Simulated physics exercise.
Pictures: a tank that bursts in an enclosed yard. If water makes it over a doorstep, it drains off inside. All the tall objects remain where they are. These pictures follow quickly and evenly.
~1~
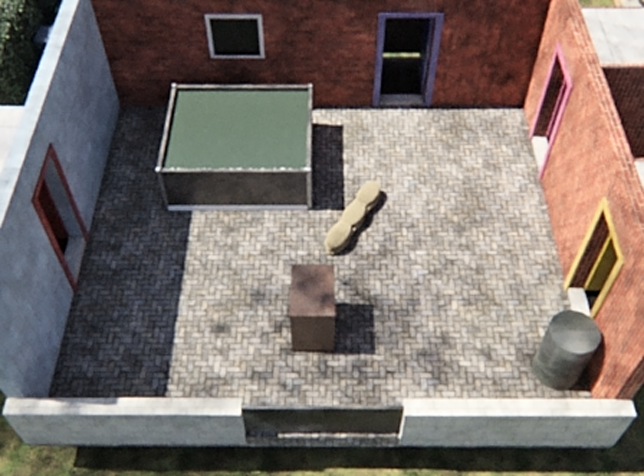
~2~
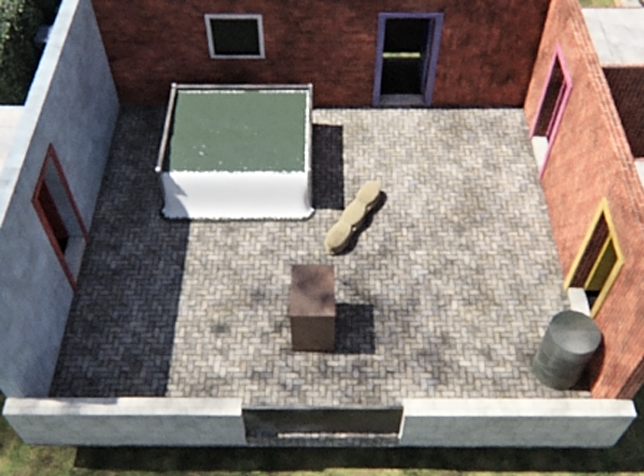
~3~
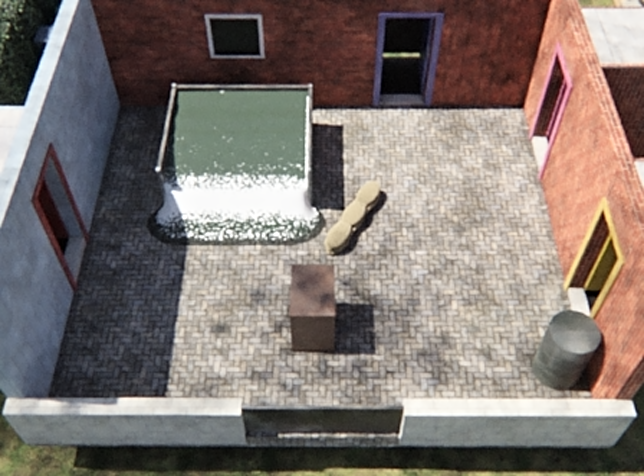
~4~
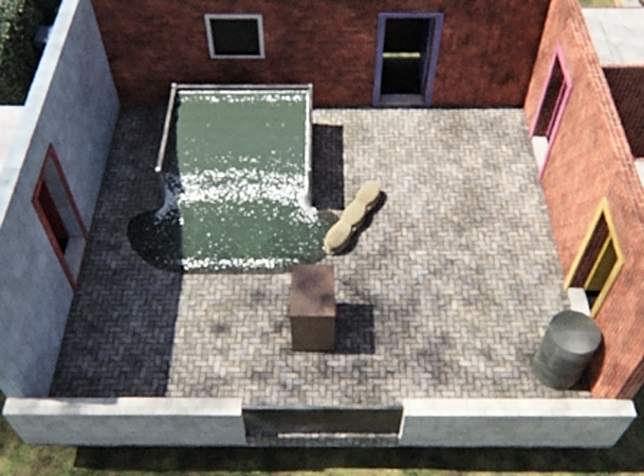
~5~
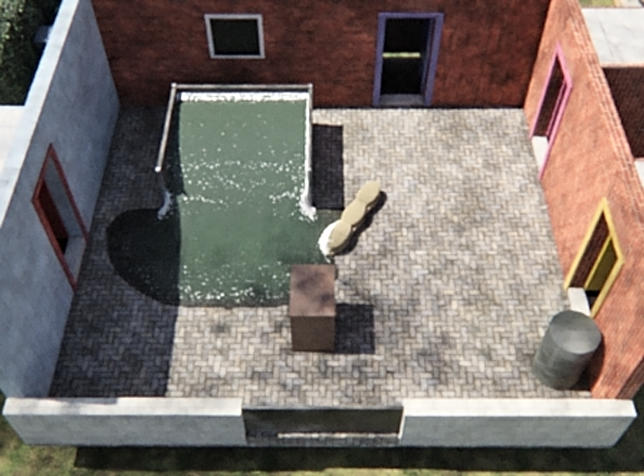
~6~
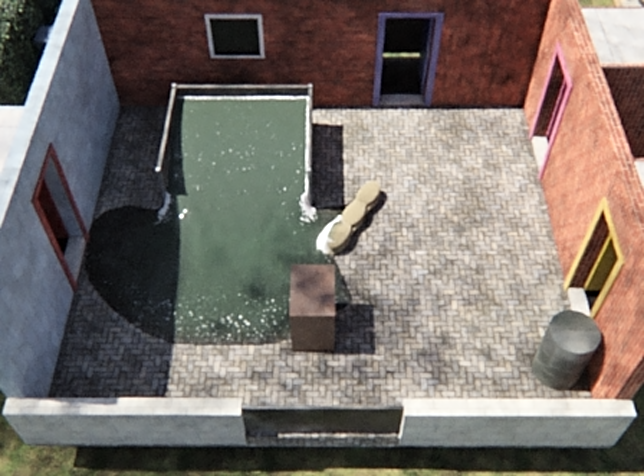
Green water bursting from the front of a rectangular tank and spreading across a walled paved yard, reaching a brown block.
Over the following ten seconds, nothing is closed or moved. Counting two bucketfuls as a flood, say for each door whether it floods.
The blue door goes over two buckets, the pink door does not go over two buckets, the red door does not go over two buckets, the yellow door goes over two buckets.
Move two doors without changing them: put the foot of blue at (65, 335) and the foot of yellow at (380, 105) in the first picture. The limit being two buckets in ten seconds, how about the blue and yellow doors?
Looking at both, the blue one gets flooded and the yellow one gets flooded.
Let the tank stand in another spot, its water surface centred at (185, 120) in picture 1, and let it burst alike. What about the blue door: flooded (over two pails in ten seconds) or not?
Blue: Overshoots.
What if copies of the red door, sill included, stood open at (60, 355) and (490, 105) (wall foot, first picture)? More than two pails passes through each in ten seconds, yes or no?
First: Gets beyond it. Second: Remains below.
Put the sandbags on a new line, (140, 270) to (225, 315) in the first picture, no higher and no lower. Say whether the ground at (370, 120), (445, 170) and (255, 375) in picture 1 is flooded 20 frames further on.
Taking the spots in turn: Untouched, untouched and submerged.
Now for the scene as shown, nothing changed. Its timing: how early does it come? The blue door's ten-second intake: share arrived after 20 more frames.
I'd say some 0 per cent.
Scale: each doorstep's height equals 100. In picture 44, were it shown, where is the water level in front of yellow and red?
Estimate, in order: 170 and 60 percent.
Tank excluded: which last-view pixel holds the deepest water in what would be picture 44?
Close to (121, 107).
A moment on, water covers 35 % of the floor; the blue door not reached, the pink door not reached, the red door wet at the sill, nothing in, the yellow door not reached.
Next, water covers 50 % of the floor; the blue door not reached, the pink door not reached, the red door wet at the sill, nothing in, the yellow door not reached.
Then, water covers 65 % of the floor; the blue door not reached, the pink door not reached, the red door wet at the sill, nothing in, the yellow door under two buckets in.
Later, water covers 85 % of the floor; the blue door wet at the sill, nothing in, the pink door wet at the sill, nothing in, the red door under two buckets in, the yellow door over two buckets in.
In the end, water covers 100 % of the floor; the blue door over two buckets in, the pink door wet at the sill, nothing in, the red door under two buckets in, the yellow door far over two buckets in.
